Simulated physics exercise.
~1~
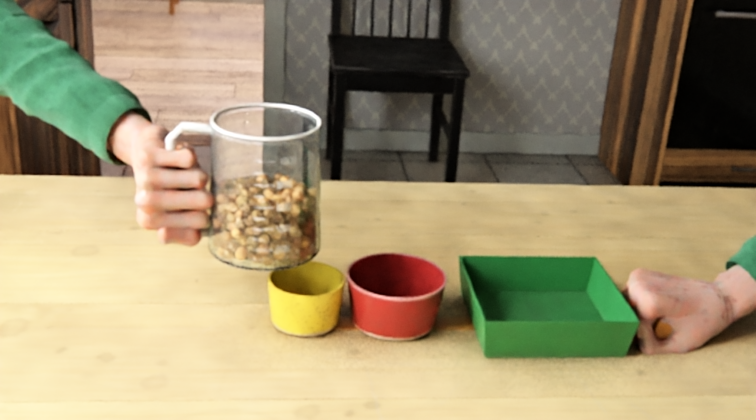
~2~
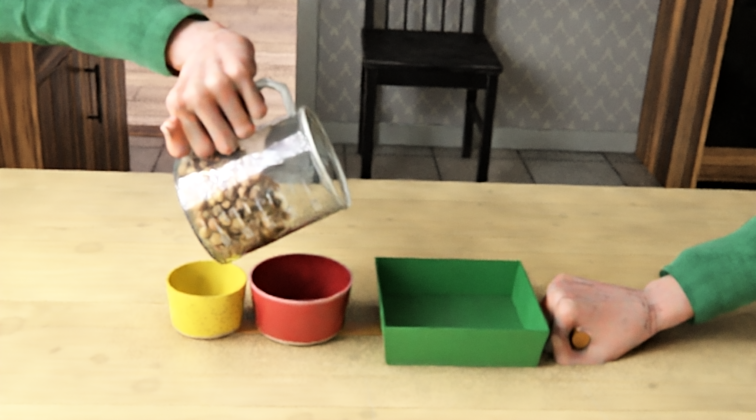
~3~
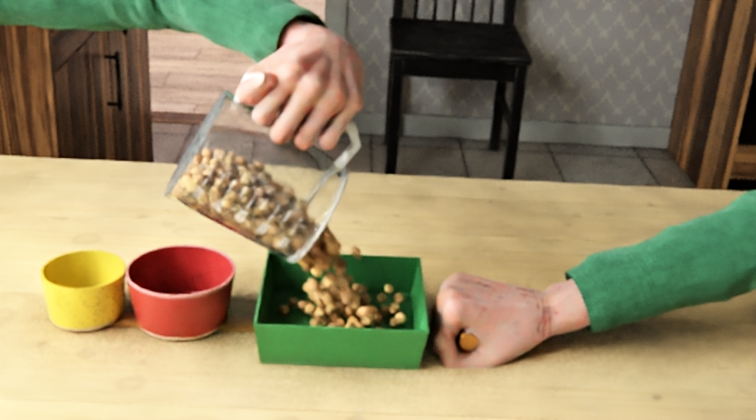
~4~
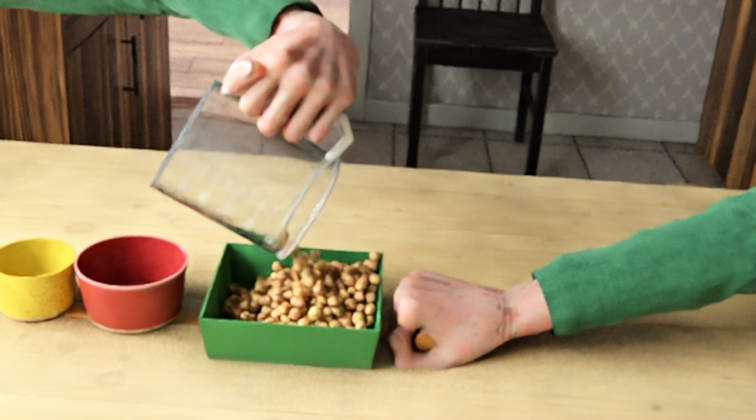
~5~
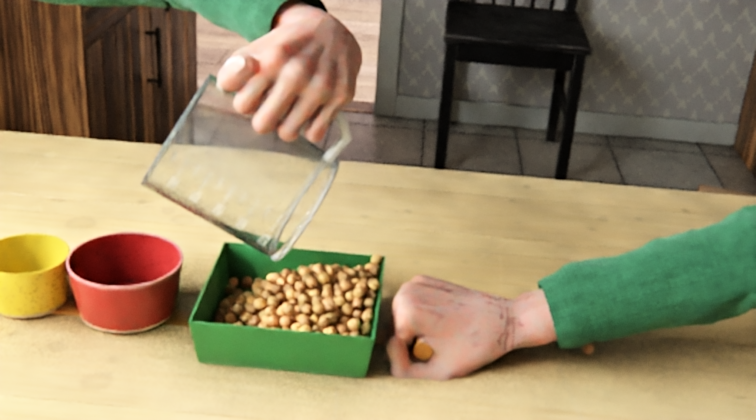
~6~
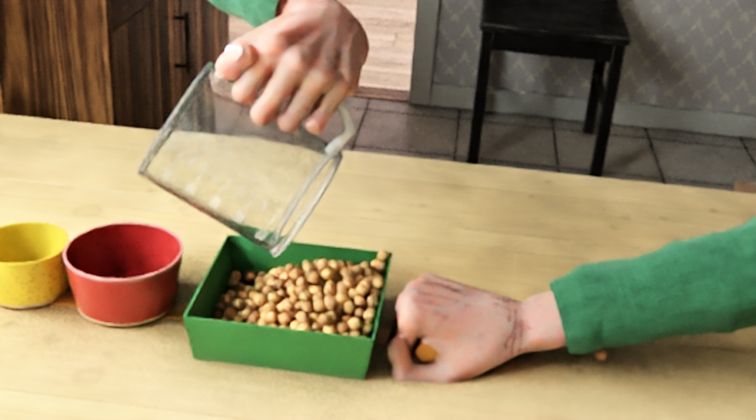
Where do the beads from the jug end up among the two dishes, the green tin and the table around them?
The beads end up in the green tin, while the yellow dish and the red dish get none of the pour and it does not spill onto the table around them.
